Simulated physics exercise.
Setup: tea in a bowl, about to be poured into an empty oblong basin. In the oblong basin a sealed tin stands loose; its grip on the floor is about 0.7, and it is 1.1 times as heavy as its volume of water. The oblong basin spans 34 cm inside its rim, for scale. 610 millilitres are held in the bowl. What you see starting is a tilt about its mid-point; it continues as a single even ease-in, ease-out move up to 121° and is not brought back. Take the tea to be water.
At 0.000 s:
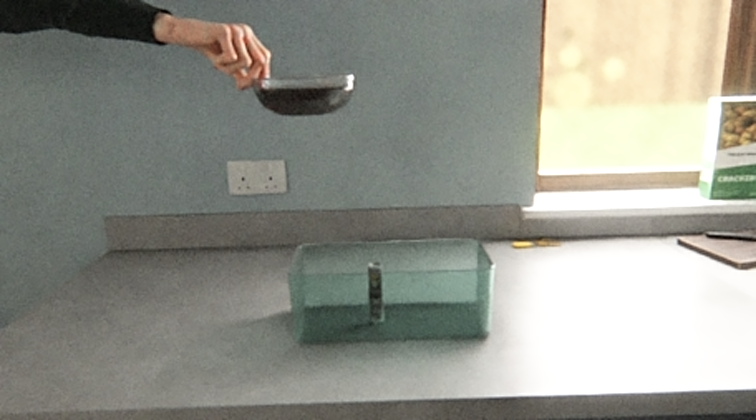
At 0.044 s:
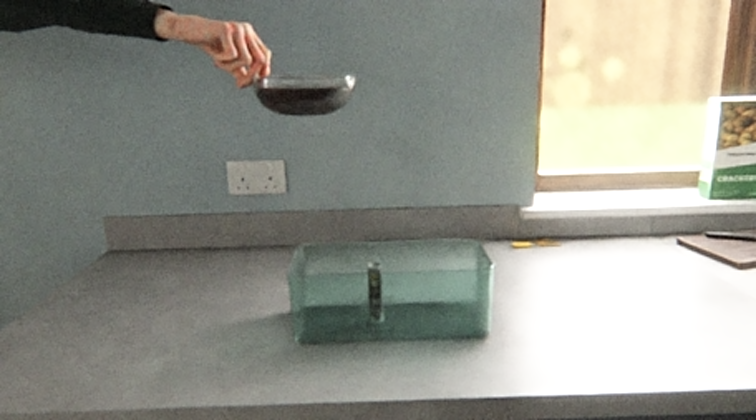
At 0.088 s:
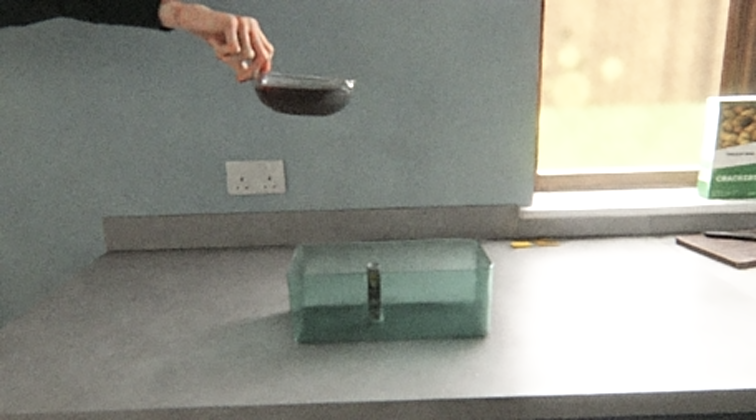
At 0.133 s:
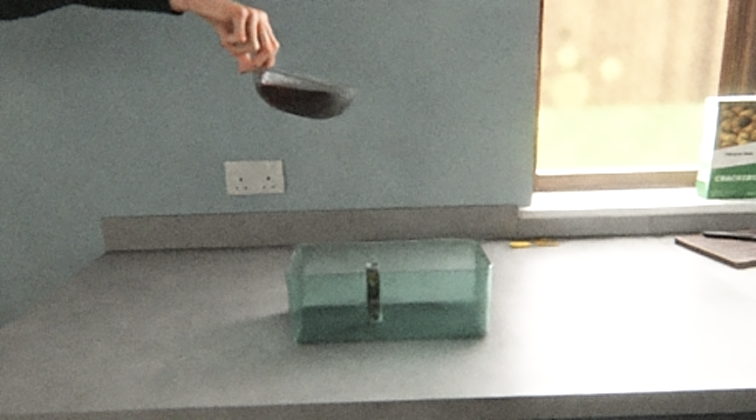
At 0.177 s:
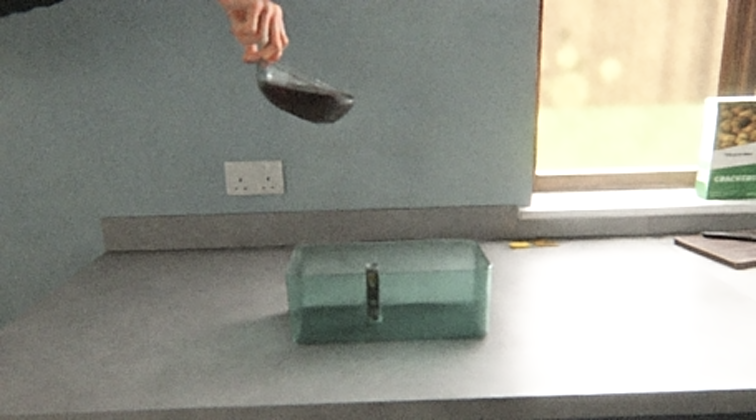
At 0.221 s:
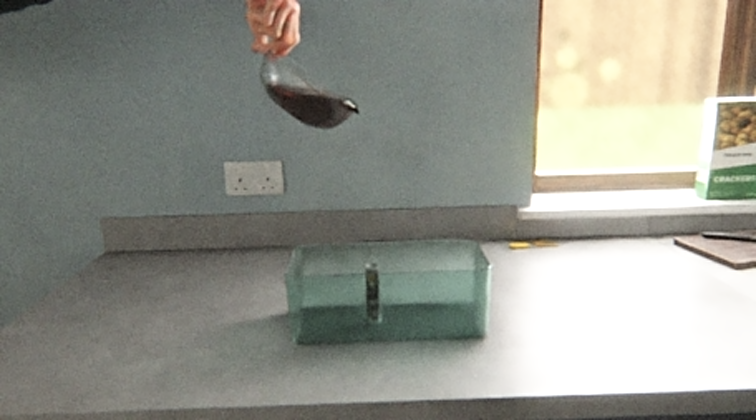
A hand reaching in from the upper left, in a dark sleeve, holds a clear bowl of dark liquid above a greenish, see-through oblong basin on a grey worktop. The camera stays still, facing a blue-grey wall with a socket, a bright window and a green-and-white crackers box at right. The hand moves slightly right as it tilts the bowl, slowly then faster, lowering its right edge until the liquid reaches the lip.
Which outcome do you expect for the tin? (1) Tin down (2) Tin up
The answer is 1.
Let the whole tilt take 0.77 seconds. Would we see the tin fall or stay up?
Then it tips over.
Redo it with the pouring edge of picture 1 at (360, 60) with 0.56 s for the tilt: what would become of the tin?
Then it tips over.
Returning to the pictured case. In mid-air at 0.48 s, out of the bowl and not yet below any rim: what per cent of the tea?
Estimate: Some 78 % of the total.
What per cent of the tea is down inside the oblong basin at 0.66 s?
Roughly 90 per cent.
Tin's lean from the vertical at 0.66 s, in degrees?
It tilts roughly 10° from upright.
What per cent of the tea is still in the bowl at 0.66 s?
0 %.
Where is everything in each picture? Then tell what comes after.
Tilt 0°; pouring edge (355, 76); surface from (257, 89) to (353, 86); the oblong basin's rim runs from (293, 260) to (486, 254); the tin's top is at (375, 267), in the first frame.
Tilt 2°; pouring edge (355, 78); surface from (257, 88) to (352, 87), in the second frame.
Tilt 7°; pouring edge (356, 83); surface from (257, 85) to (352, 89), in the third frame.
Tilt 16°; pouring edge (356, 91); surface from (258, 83) to (353, 93), in the fourth frame.
Tilt 27°; pouring edge (355, 102); surface from (261, 82) to (353, 96); 1 per cent is over the edge, in the fifth frame.
Tilt 40°; pouring edge (352, 114); surface from (266, 82) to (339, 97); 9 per cent is over the edge, in the sixth frame.
After 0.48 s the tilt is 113° and 0 per cent is still to pour; the tin stands where it began.
After 0.66 s the tilt is 121° and 0 per cent is still to pour; the tin leans 9°.
After 0.86 s the tilt is 121° and 0 per cent is still to pour; the tin lies on its side.
After 1.07 s the tilt is 121° and 0 per cent is still to pour; the tin lies on its side.
In the end the tin lies on its side.
